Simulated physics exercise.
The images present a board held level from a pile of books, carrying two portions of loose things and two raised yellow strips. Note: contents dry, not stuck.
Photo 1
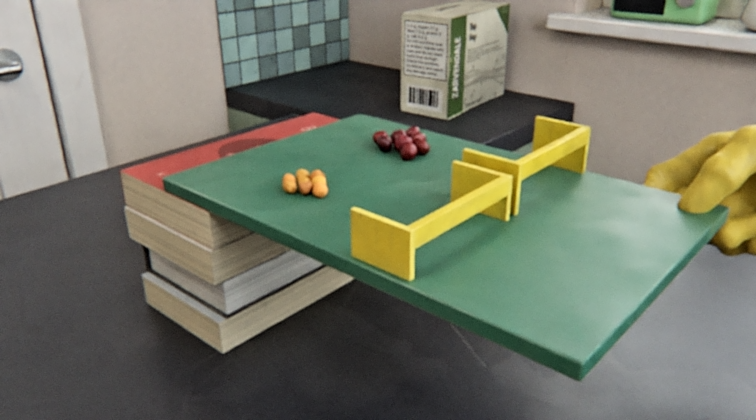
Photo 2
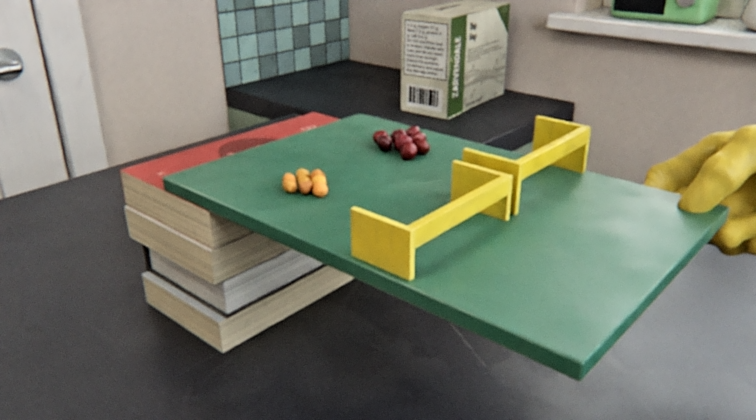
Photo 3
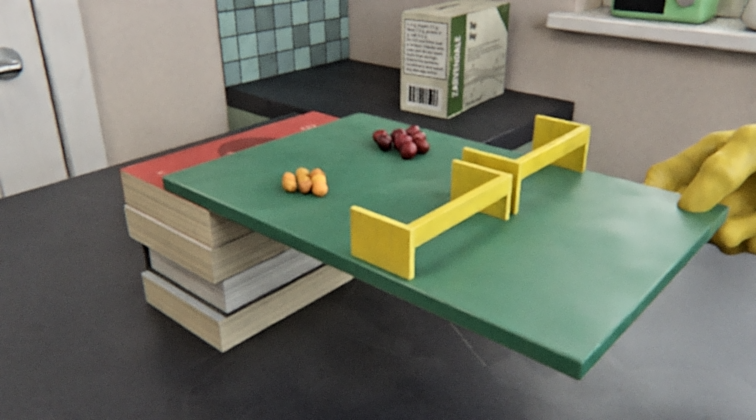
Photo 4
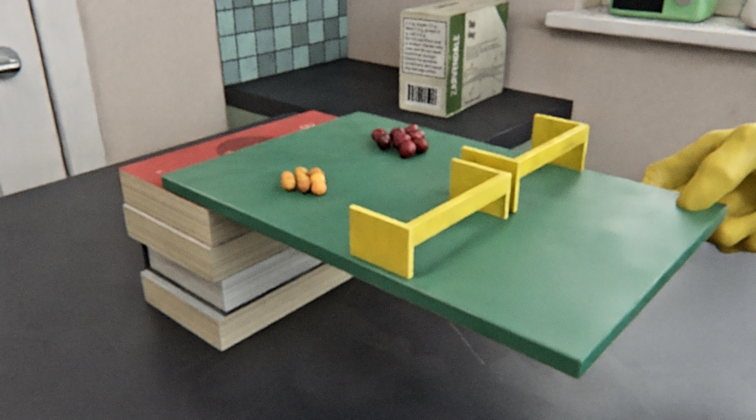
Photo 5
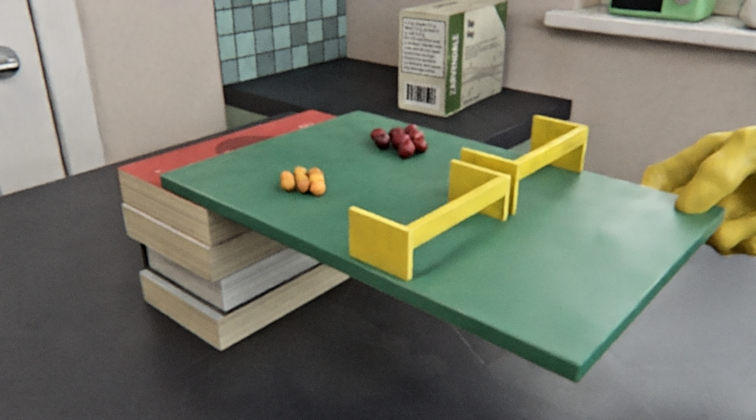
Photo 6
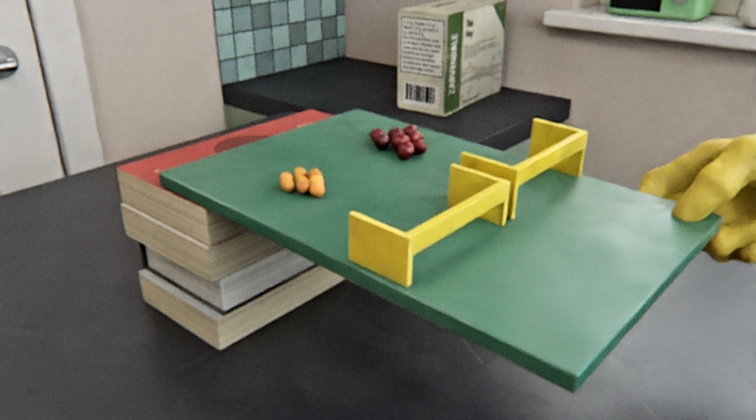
On a dark counter, a yellow-gloved hand held a green board level from a stack of books, with orange and dark red pieces and yellow strips on top, then lowered its right end very slightly.
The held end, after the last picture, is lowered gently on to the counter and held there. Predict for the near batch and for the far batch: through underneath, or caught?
As I see it, the near batch is short enough; the far batch is short enough.
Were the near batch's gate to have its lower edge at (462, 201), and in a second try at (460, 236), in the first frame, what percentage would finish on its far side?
About 100 %, then 0 %.
Then, 0.68 s after the last picture, board sloping at 16°; near batch where it was; far batch on its way down.
Then, 1.28 s after the last picture, board sloping at 26°; near batch all past its gate; far batch all past its gate.
Then, 1.79 s after the last picture, board resting at 27°; near batch all past its gate; far batch all past its gate.
At rest, board resting at 27°; near batch all past its gate; far batch all past its gate.
